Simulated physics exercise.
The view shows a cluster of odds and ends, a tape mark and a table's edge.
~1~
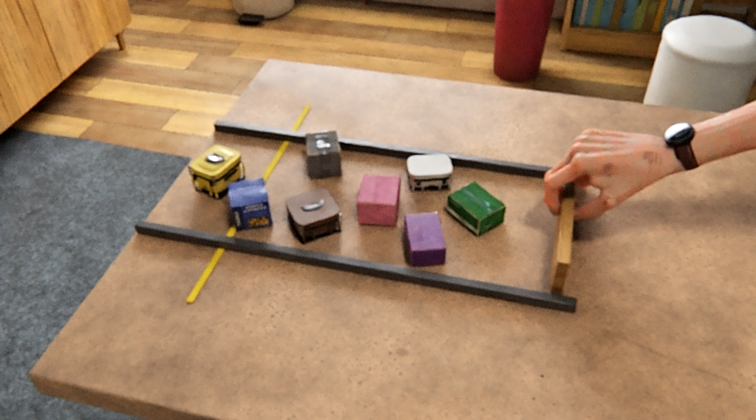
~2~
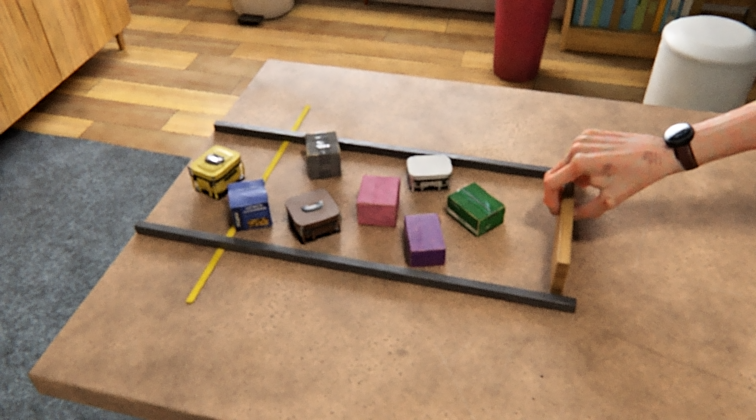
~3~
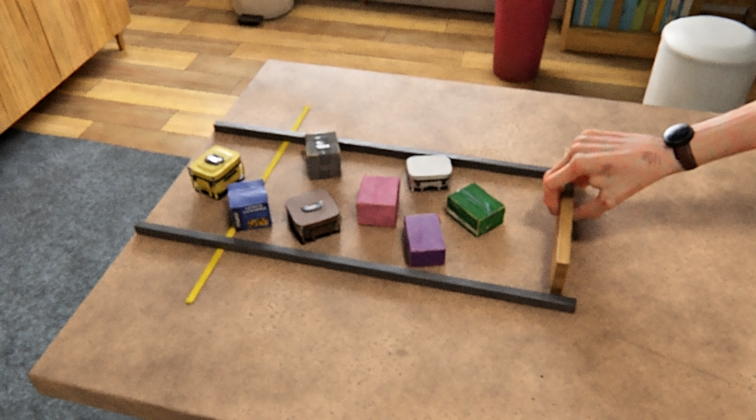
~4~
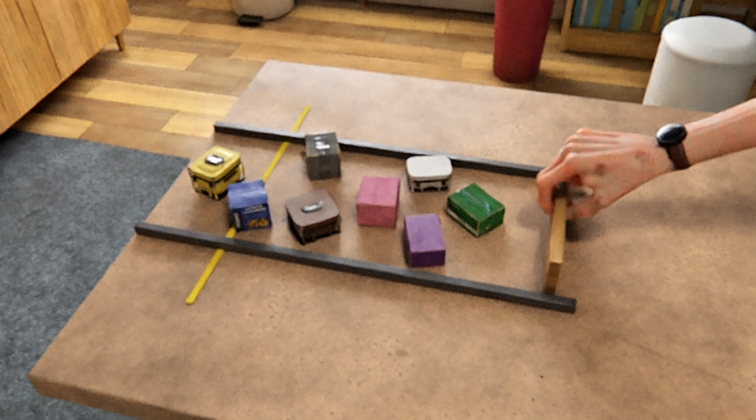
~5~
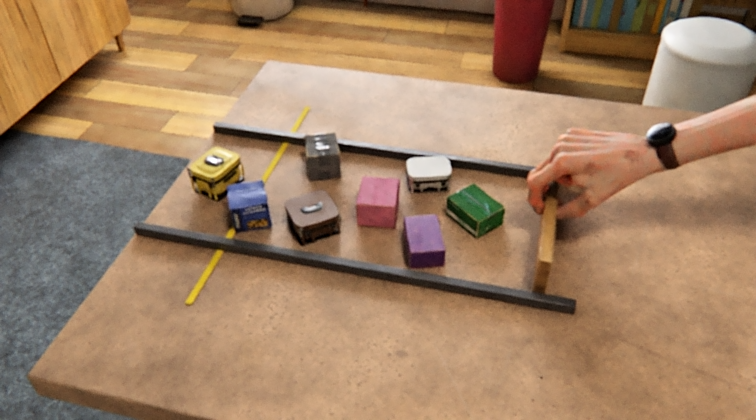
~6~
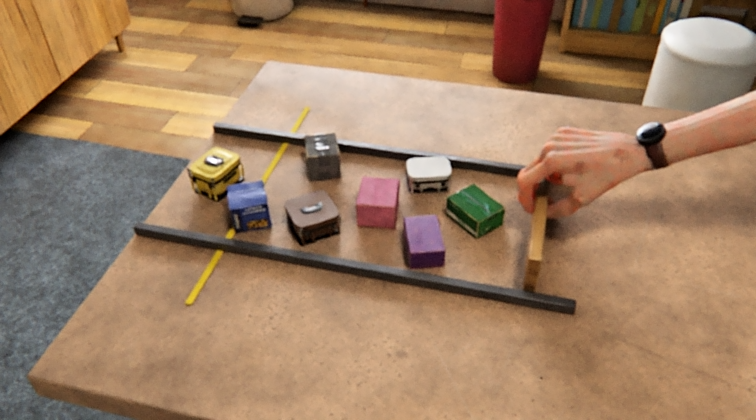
A wooden board, gripped by a hand wearing a dark watch, rests at the right end of two dark rails, then slides a short way left between them. The yellow, blue, grey, brown, pink, white, purple and green items ahead of it stay in place around the yellow tape, untouched.
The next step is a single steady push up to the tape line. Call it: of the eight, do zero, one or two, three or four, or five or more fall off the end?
One or two fall off.
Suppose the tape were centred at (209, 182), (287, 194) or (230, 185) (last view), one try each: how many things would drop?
In order, 5, 0 and 4.
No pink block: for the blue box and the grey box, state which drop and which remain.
The blue box ends up below while the grey box stays up top.
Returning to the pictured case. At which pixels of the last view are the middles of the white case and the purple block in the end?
Around (259, 147) and around (226, 206).
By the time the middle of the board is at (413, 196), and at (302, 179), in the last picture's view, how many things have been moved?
Tally: First 5; then 8.
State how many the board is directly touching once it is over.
Well, it touches 3.
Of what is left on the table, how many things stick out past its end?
Result: 0.
A little later, none off yet; yellow case at rest near (217, 173); blue box at rest near (249, 207); grey box at rest near (322, 157).
Next, none off yet; yellow case at rest near (217, 173); blue box shifted about its own width near (224, 206); grey box shifted about its own width near (301, 153).
When it is over, the number that fall off is one or two; down, blue box and yellow case.
